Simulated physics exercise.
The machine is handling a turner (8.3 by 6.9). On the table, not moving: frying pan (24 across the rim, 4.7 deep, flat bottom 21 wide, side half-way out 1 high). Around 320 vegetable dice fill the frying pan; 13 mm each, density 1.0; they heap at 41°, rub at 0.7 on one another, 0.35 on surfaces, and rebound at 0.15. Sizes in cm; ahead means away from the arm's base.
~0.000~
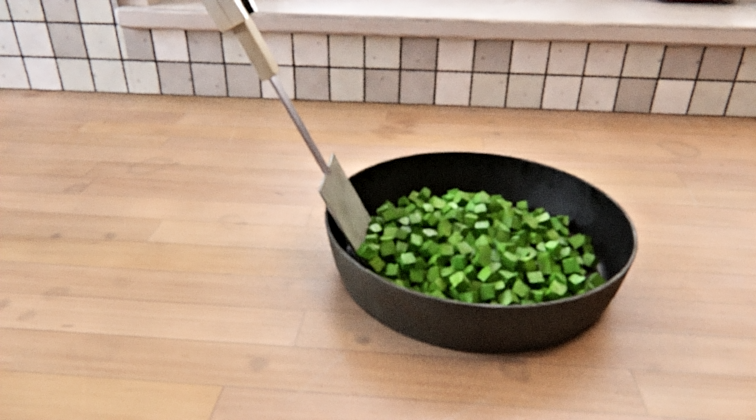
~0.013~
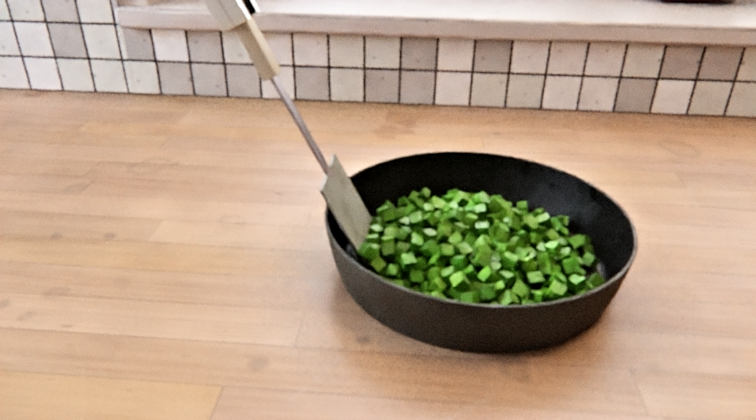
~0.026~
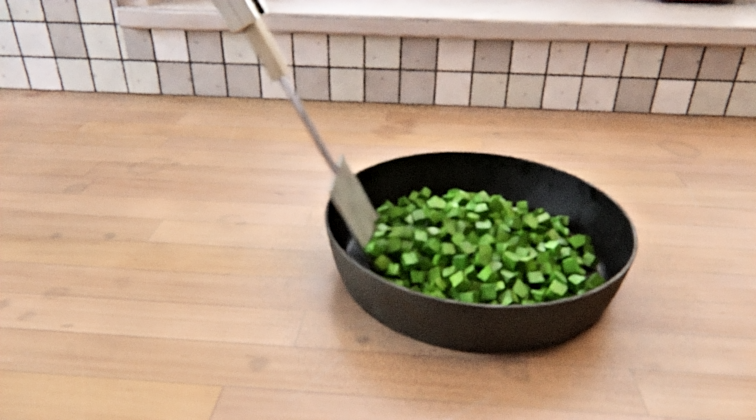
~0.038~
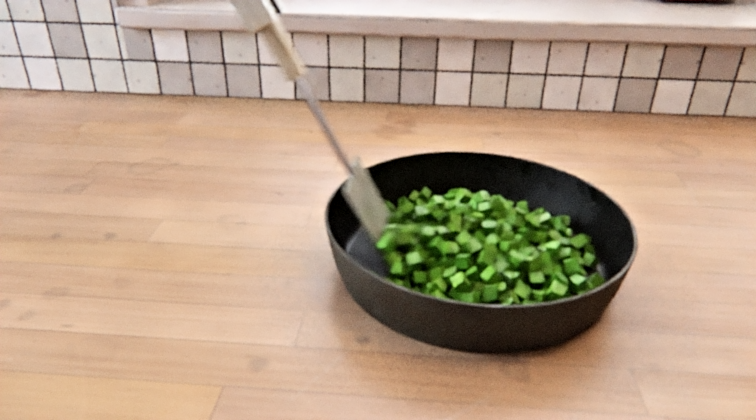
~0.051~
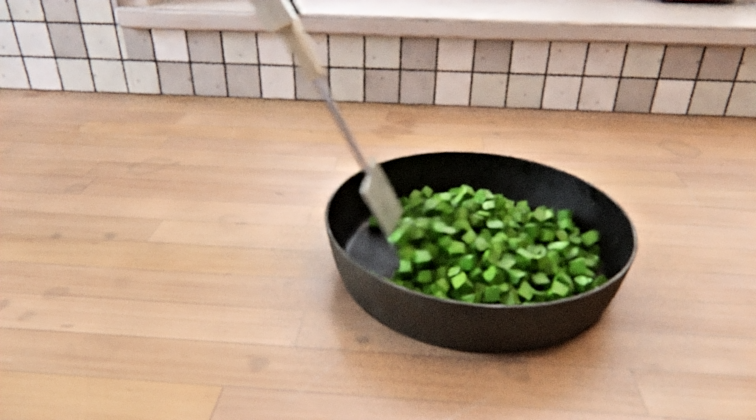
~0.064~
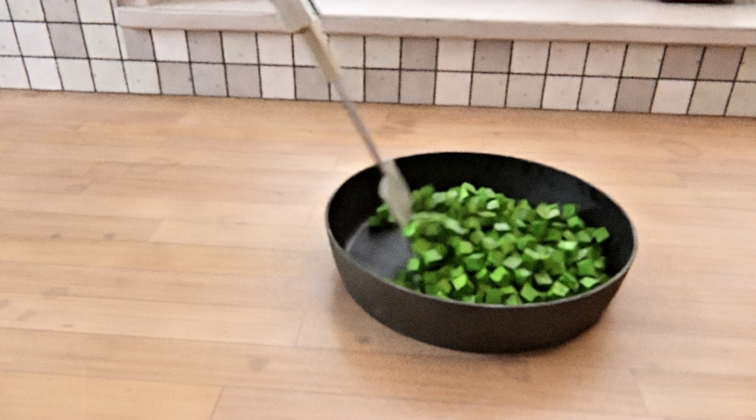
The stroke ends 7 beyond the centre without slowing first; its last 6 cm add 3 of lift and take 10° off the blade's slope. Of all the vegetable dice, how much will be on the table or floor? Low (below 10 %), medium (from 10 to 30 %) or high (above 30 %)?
On the table or floor the share is medium, from 10 to 30 %.
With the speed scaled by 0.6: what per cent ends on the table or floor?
About 5 per cent.
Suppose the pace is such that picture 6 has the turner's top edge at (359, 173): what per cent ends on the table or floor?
About 5 per cent.
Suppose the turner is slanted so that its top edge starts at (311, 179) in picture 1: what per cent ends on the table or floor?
About 20 per cent.
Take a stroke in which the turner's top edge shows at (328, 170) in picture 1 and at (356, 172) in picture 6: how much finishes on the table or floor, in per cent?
Some 0 per cent.
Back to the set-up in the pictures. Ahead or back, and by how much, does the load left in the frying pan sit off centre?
Some 4.0 cm ahead.
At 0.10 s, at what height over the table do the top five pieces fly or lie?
Roughly 6 cm.
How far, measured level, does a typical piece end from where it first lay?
Roughly 3 cm.
After 0.10 s, sloping 63°, highest piece 7 above the table; 320 in the frying pan.
After 0.13 s, sloping 59°, highest piece 8 above the table; 320 in the frying pan.
After 0.34 s, sloping 53°, highest piece 6 above the table; 272 in the frying pan, 48 on the table or floor.
After 1.39 s, sloping 53°, highest piece 6 above the table; 272 in the frying pan, 48 on the table or floor.
At rest, 272 in the frying pan, 48 on the table or floor. That is 15 % on the table or floor.
